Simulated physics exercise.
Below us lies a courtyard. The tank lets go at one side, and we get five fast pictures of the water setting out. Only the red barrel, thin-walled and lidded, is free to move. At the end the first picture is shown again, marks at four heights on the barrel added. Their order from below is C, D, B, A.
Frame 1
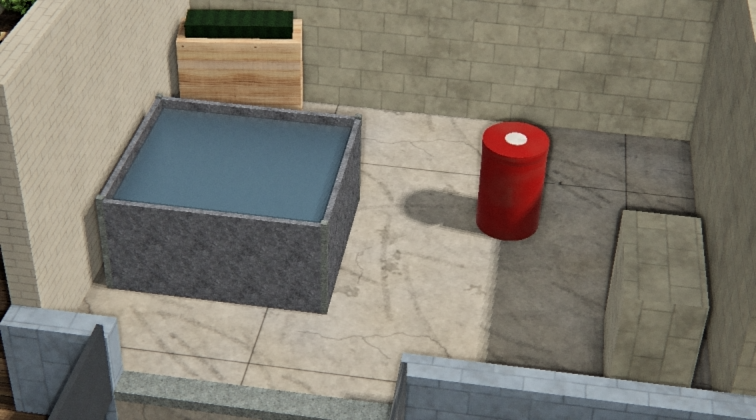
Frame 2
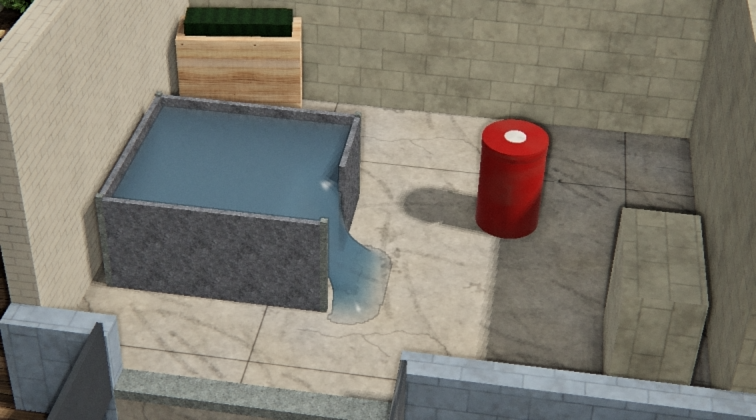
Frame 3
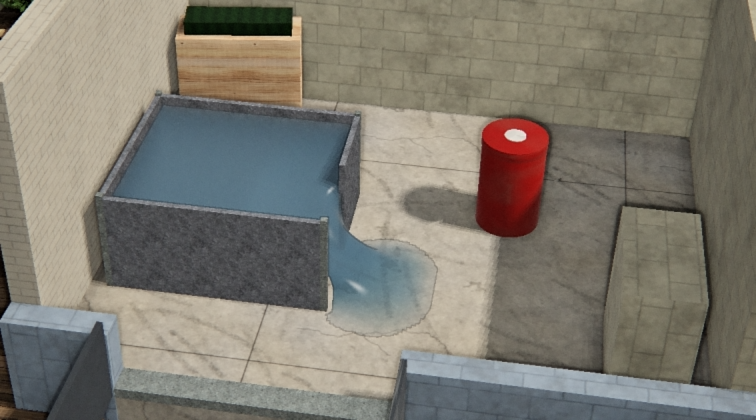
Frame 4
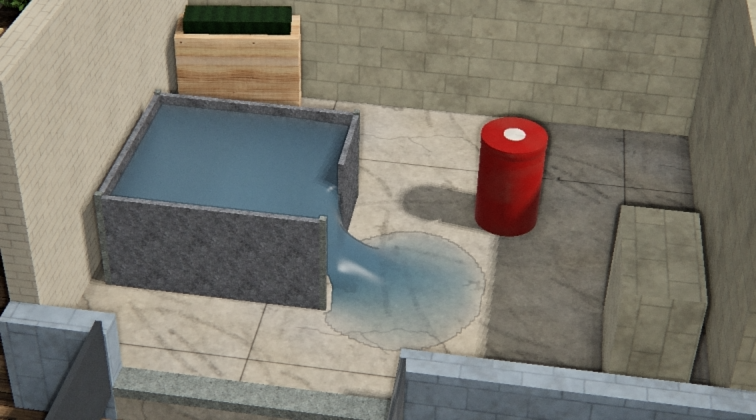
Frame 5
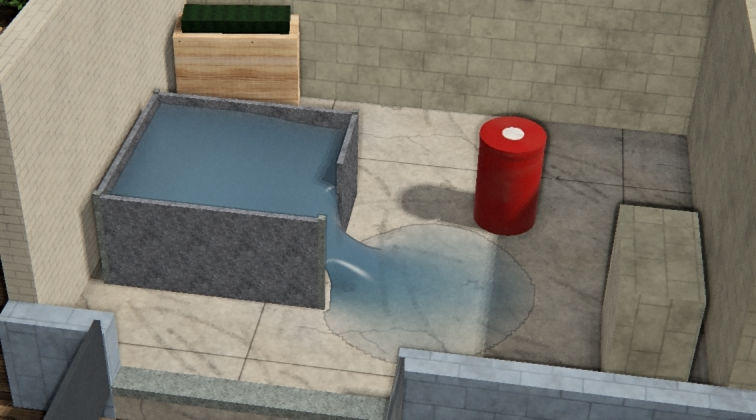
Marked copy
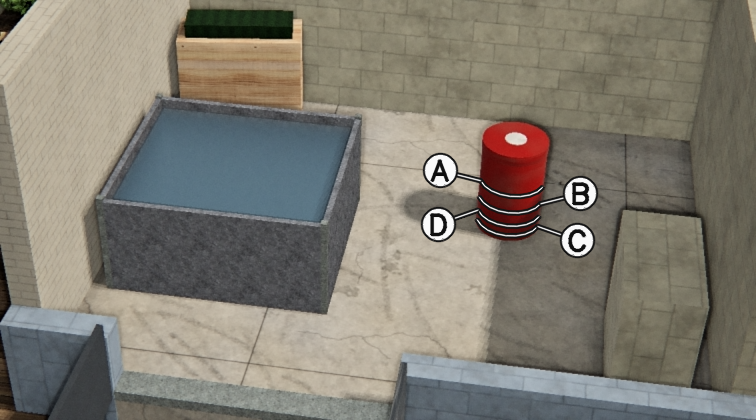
A walled courtyard with a pale, cracked stone floor is seen from high above, looking down at an angle. A dark grey tank full of blue water stands at left before a wooden planter topped with green, with a red barrel right of centre and a beige block at right. The tank's right side opens near the front corner and water pours out, spreading rightward across the floor in a widening puddle, while the barrel stays upright and the view shifts very slightly.
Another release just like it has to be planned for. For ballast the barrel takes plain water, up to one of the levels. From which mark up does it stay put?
Level D.
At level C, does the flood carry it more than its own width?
Yes, it does.
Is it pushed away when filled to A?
No, not at all.
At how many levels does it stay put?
Three of the four.
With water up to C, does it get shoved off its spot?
Yes, that goes wrong.
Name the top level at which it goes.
That is level C.
On the marked copy, A at (510, 196); B at (508, 212); C at (505, 235); D at (506, 225); from the bottom up C, D, B, A.
With A, it does not move.
With B, it does not move.
With C, it is pushed about twice its own width away.
With D, it does not move.
